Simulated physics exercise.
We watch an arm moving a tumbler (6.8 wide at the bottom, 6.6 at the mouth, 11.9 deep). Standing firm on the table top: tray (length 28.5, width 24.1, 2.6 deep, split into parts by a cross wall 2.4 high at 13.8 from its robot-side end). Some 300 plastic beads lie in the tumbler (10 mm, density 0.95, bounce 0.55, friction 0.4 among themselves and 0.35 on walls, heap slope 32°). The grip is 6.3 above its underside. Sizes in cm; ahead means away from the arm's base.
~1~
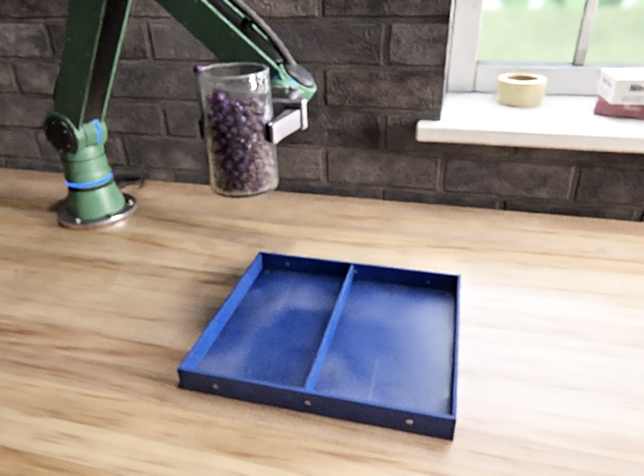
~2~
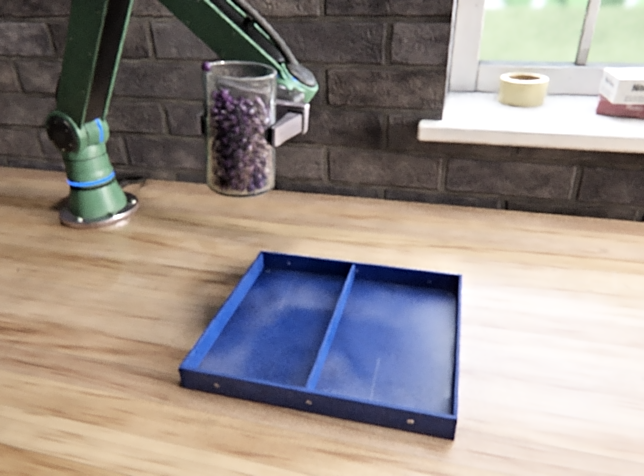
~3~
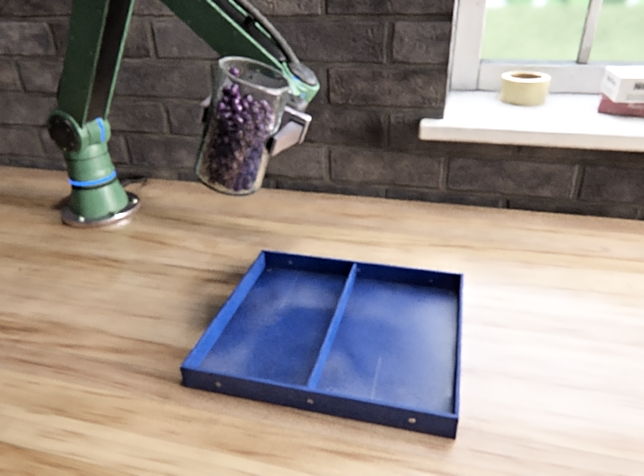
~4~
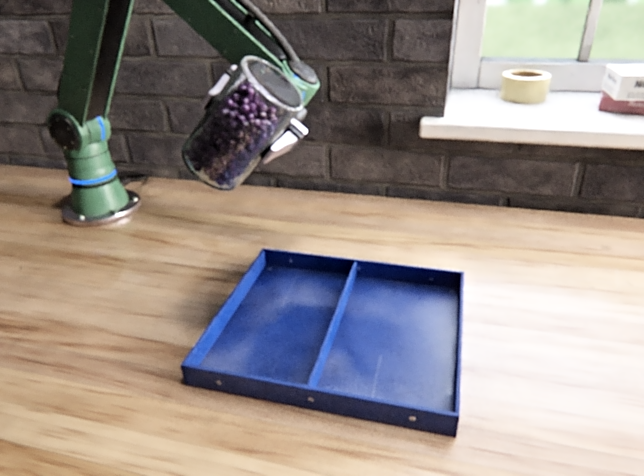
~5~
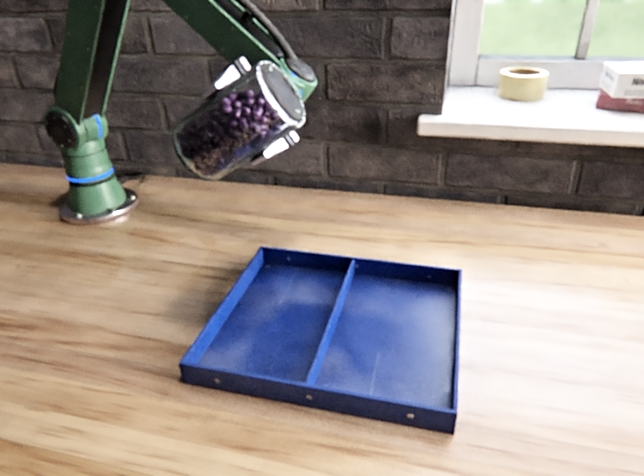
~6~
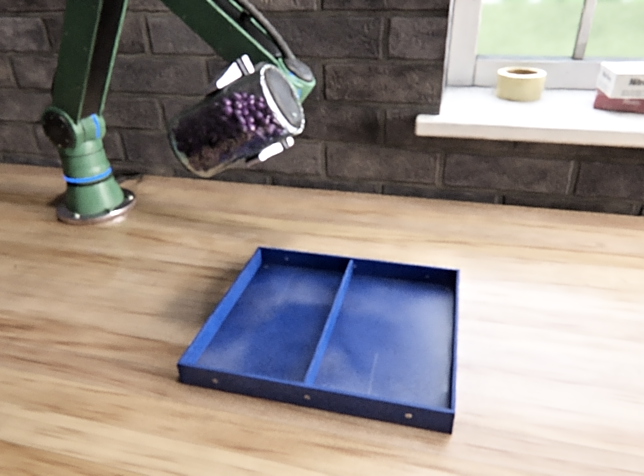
Above a wooden table, a green robot arm gradually tilts a clear tumbler of purple beads.
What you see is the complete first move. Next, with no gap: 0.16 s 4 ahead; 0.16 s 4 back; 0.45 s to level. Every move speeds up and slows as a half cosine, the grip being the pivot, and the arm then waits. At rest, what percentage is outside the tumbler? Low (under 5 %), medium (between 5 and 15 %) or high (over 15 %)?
Share outside the tumbler: Low (under 5 %).
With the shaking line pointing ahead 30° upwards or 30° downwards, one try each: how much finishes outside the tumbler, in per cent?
About 0 and 0 per cent.
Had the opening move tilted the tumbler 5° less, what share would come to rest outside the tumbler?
Then about 0 per cent.
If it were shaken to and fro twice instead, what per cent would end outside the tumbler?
It would be near 0 per cent.
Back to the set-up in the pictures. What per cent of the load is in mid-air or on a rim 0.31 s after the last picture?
About 0 per cent.
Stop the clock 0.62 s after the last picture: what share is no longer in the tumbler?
Near 0 per cent so far.
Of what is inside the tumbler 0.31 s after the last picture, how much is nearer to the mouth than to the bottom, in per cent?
About 35 per cent.
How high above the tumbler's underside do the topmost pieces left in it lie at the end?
Some 11.0 cm.
Then, 0.31 s on, tilted 63° forward, highest piece 28 above the table; 305 in the tumbler.
Then, 0.62 s on, tilted 17° forward, highest piece 30 above the table; 304 in the tumbler, 1 in the far-side part.
Then, 0.97 s on, level, highest piece 31 above the table; 304 in the tumbler, 1 in the far-side part.
Then, 2.02 s on, level, highest piece 31 above the table; 304 in the tumbler, 1 in the far-side part.
In the end, 304 in the tumbler, 1 in the far-side part. That is 0 % outside the tumbler.
